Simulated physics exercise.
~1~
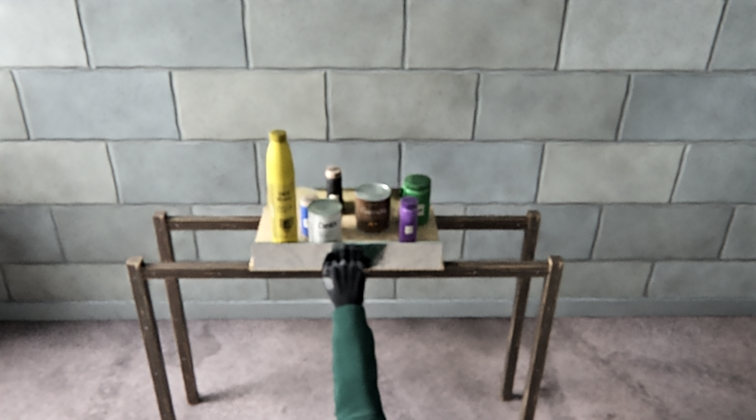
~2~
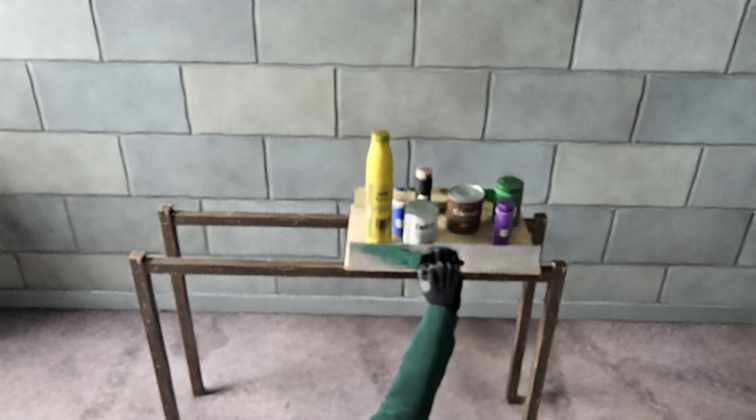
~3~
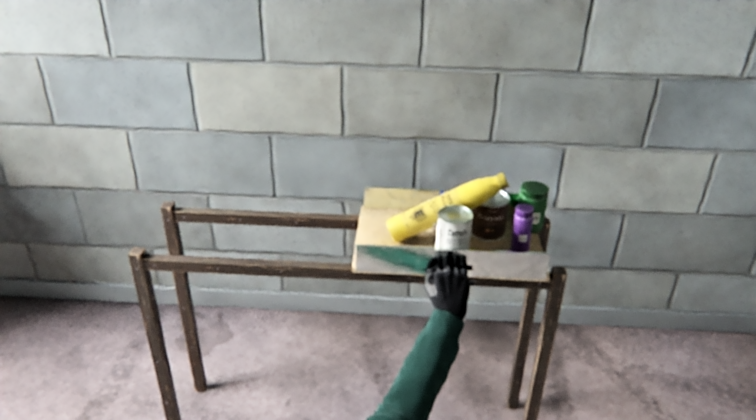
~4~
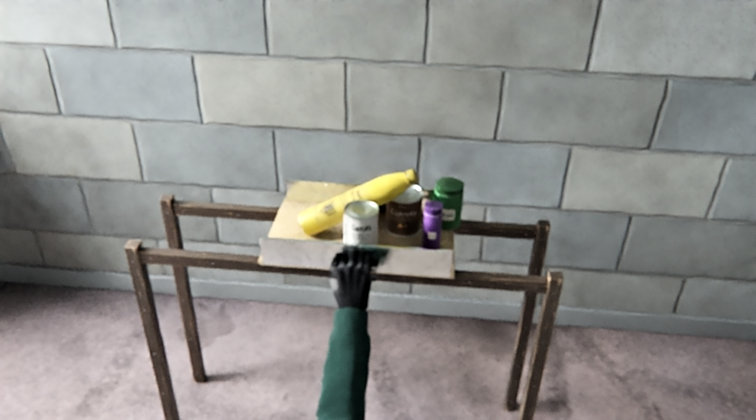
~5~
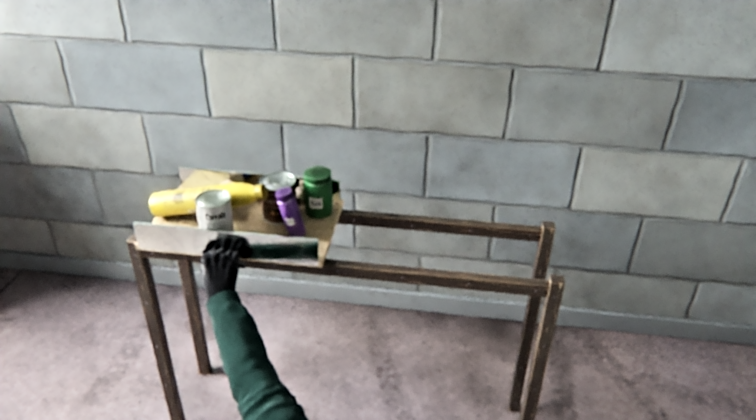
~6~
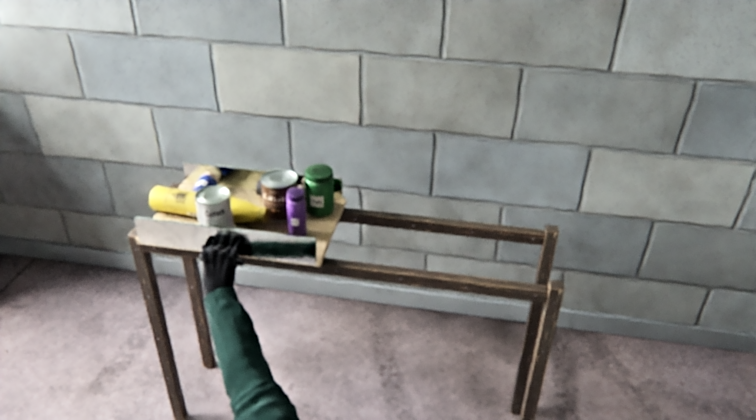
In front of a grey block wall, seen from slightly above, a wooden tray rests across a dark two-railed stand, gripped by a black-gloved hand in a green sleeve. On it stand a tall yellow bottle at left, a small blue container, a white tin, a black-topped container, a brown tin, and purple and green containers at right. The hand slides the tray right, and the yellow bottle topples rightward. It then moves the tray back to the far left, where the purple container tilts and settles upright. The yellow bottle, blue container and black container end lying down; the others stand.
